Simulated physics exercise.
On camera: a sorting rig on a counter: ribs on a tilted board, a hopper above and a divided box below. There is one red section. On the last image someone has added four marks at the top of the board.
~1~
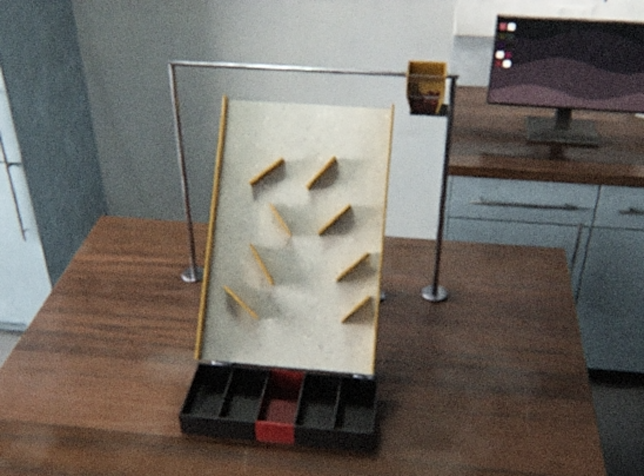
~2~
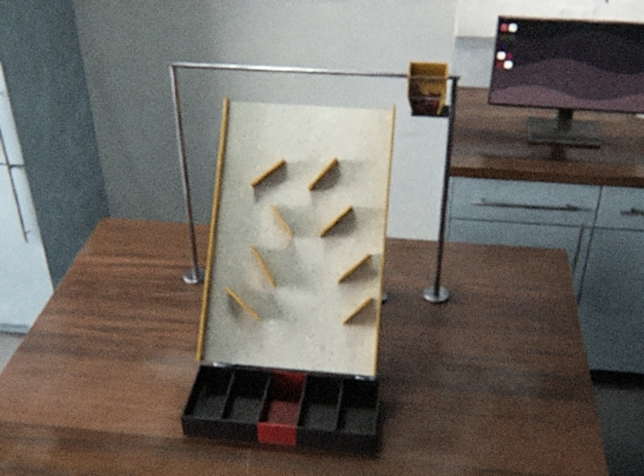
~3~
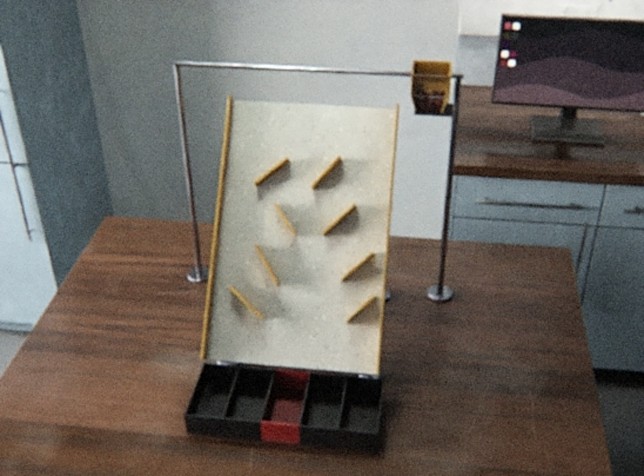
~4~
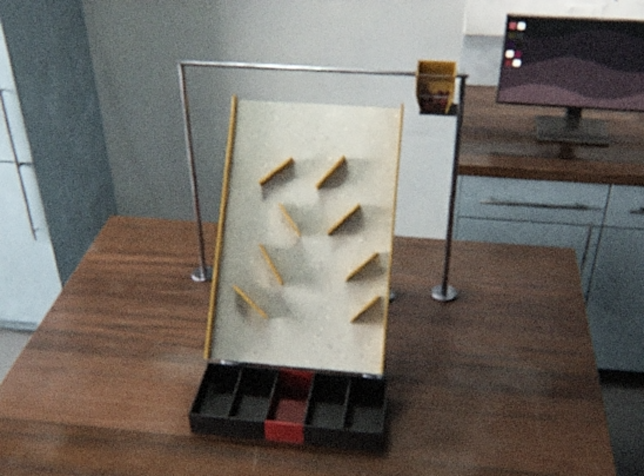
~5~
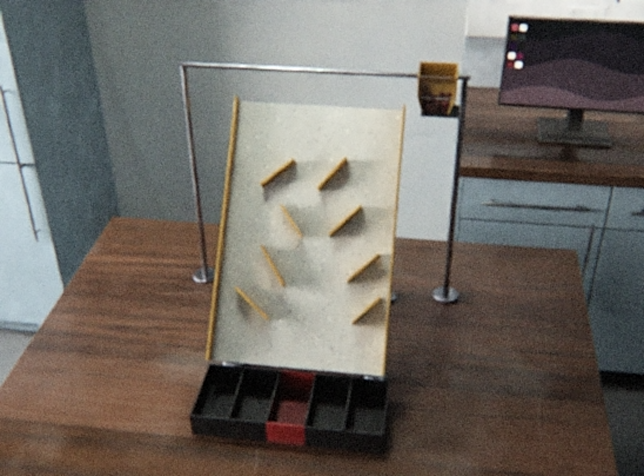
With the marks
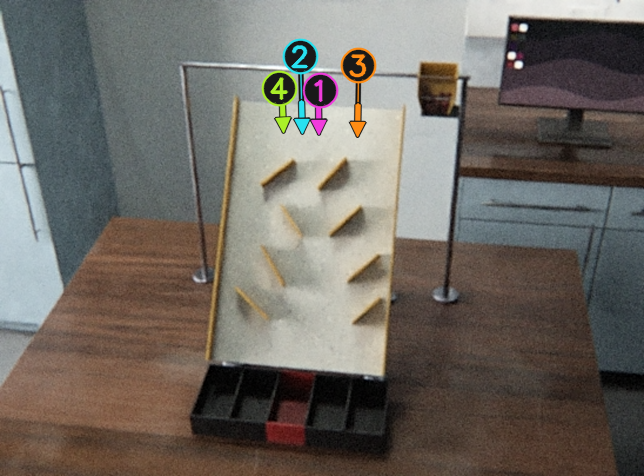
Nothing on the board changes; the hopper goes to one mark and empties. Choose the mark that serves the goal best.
Best: 3.
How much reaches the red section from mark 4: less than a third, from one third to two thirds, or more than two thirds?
Mark 4 gives less than a third.
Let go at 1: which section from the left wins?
The fourth.
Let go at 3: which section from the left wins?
The third.
On the marked copy, mark 1 meets the board at (318, 129); mark 2 meets the board at (302, 128); mark 3 meets the board at (357, 131); mark 4 meets the board at (283, 127).
With 1, a small part in the red section, most in other sections, a small part outside the box.
With 2, a small part in the red section, most in other sections, a small part outside the box.
With 3, about half in the red section, about a third in other sections, a small part held on the board, a stray few outside the box.
With 4, a stray few in the red section, most in other sections, a small part outside the box.
